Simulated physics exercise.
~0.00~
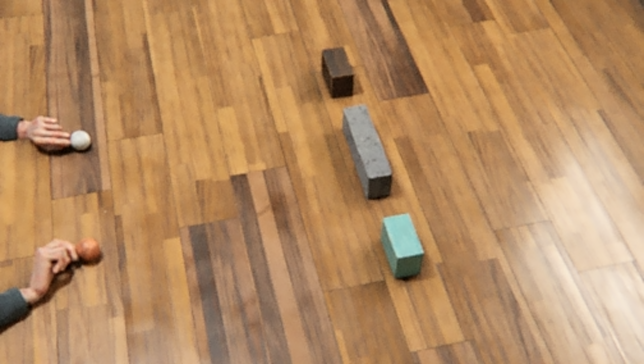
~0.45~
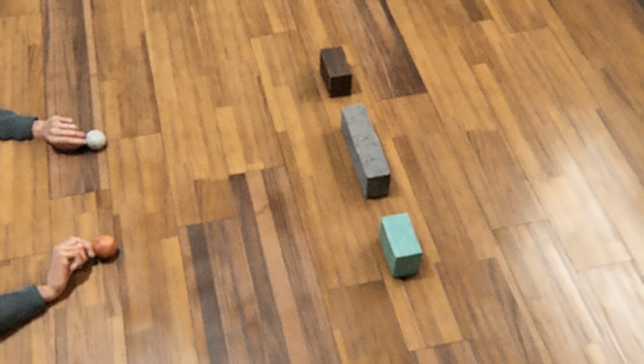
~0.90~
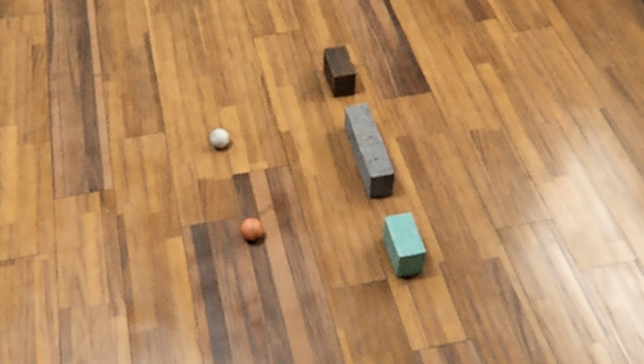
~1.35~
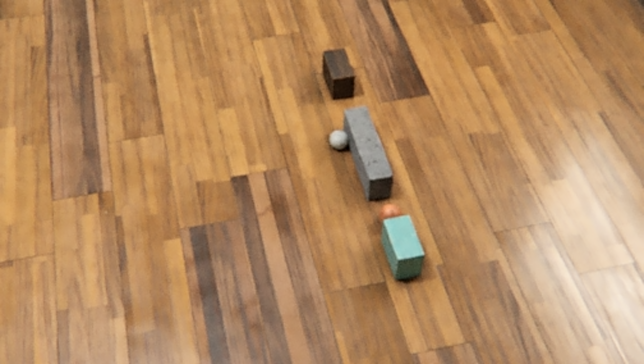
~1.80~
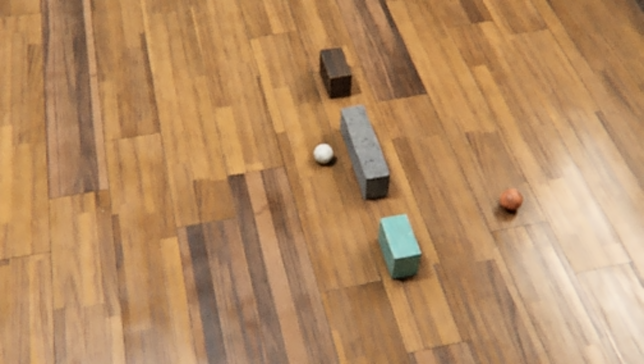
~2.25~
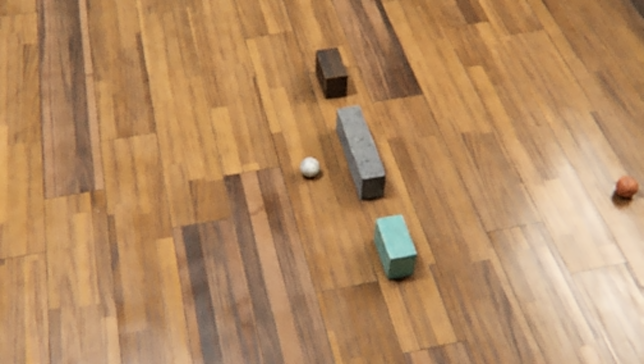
On a wooden floor, hands release two balls; the orange slips between blocks, the white rebounds.
